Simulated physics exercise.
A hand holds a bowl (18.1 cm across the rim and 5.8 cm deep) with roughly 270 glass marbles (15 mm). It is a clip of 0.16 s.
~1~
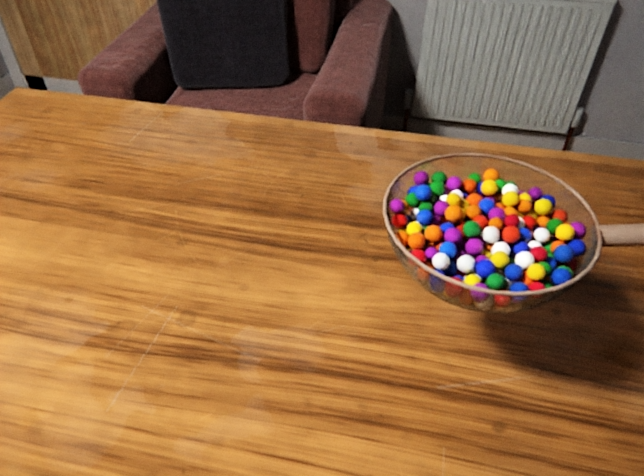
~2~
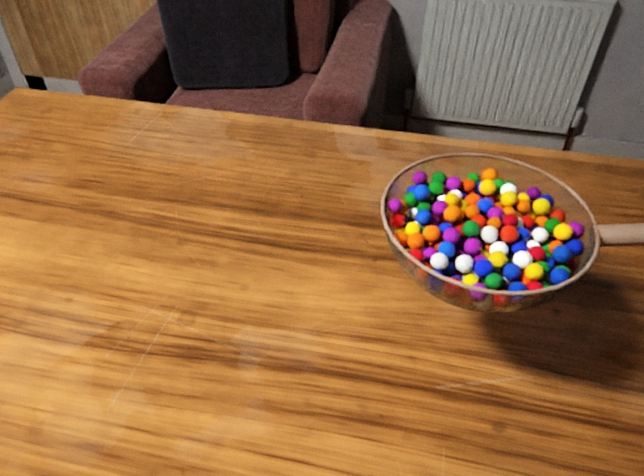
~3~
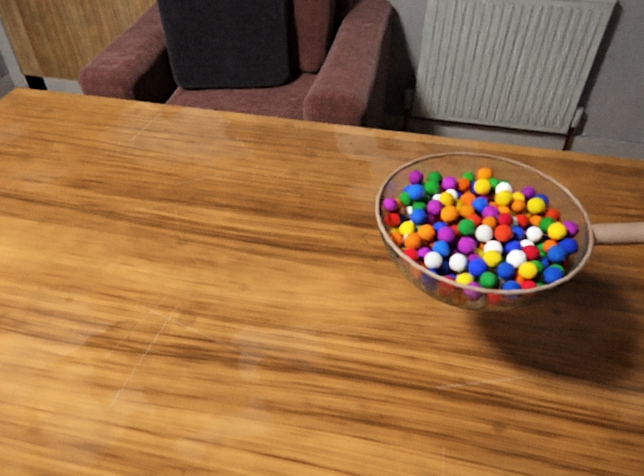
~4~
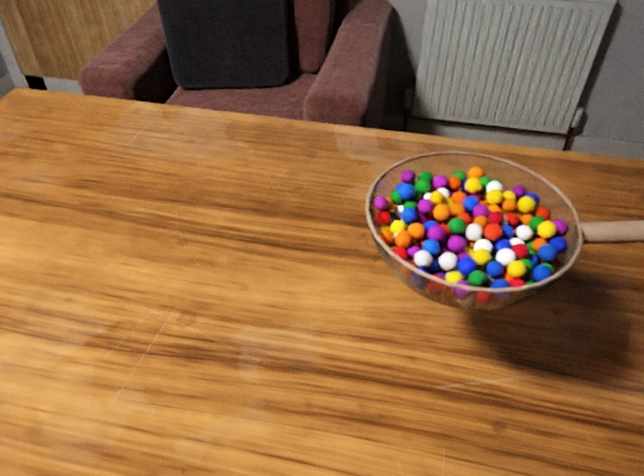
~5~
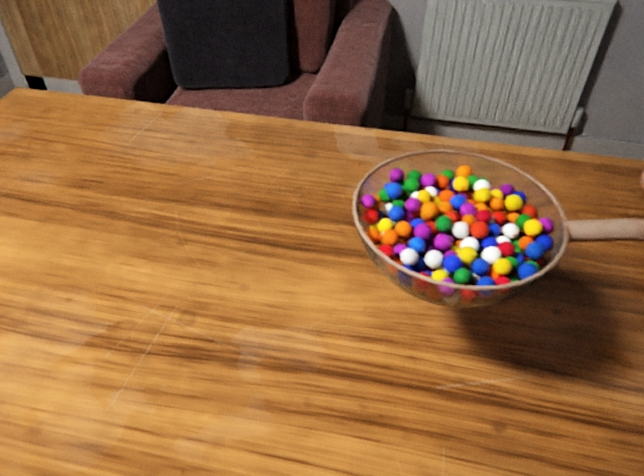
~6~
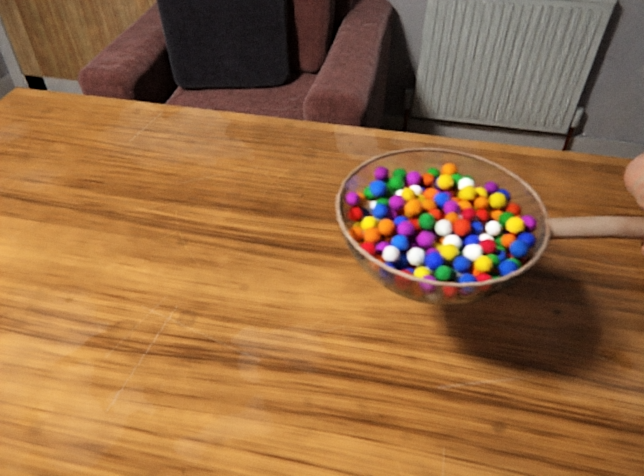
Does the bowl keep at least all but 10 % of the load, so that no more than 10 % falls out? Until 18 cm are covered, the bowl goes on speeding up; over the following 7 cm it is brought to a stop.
Yes, it keeps it.
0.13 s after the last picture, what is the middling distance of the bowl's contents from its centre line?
Close to 5.0 cm, I'd say.
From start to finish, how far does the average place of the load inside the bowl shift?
Measured shift: Approx. 1.5 cm, an estimate.
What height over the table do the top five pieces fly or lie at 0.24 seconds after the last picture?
They're around 18 cm up.
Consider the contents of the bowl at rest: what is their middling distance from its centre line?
Distance: Around 5.0 cm.
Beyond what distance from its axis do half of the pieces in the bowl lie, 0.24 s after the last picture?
Roughly 5.0 centimetres, I'd say.
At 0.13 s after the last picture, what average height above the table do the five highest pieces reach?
I'd estimate close to 17 centimetres up from the table.
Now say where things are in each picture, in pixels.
The first frame shows bowl at (466, 293); tilt 0 degrees; moved 0.0 cm; leading edge at (386, 200); top of the load at (454, 184).
The second frame shows bowl at (465, 293); tilt 0 degrees; moved 0.2 cm; leading edge at (384, 200); top of the load at (454, 184).
The third frame shows bowl at (460, 292); tilt 0 degrees; moved 0.7 cm; leading edge at (379, 199); top of the load at (450, 184).
The fourth frame shows bowl at (451, 291); tilt 0 degrees; moved 1.5 cm; leading edge at (369, 198); top of the load at (441, 183).
The fifth frame shows bowl at (439, 290); tilt 0 degrees; moved 2.7 cm; leading edge at (356, 196); top of the load at (429, 181).
The sixth frame shows bowl at (424, 288); tilt 0 degrees; moved 4.2 cm; leading edge at (340, 194); top of the load at (414, 179).
Then, 0.13 s after the last picture, tilt 0 degrees; bowl 100 %; middle of all pieces near (328, 217).
Then, 0.24 s after the last picture, tilt 0 degrees; bowl 100 %; middle of all pieces near (220, 201).
Then, 0.35 s after the last picture, tilt 0 degrees; bowl 100 %; middle of all pieces near (195, 196).
Then, 0.45 s after the last picture, tilt 0 degrees; bowl 100 %; middle of all pieces near (197, 197).
In the end, bowl 100 %.
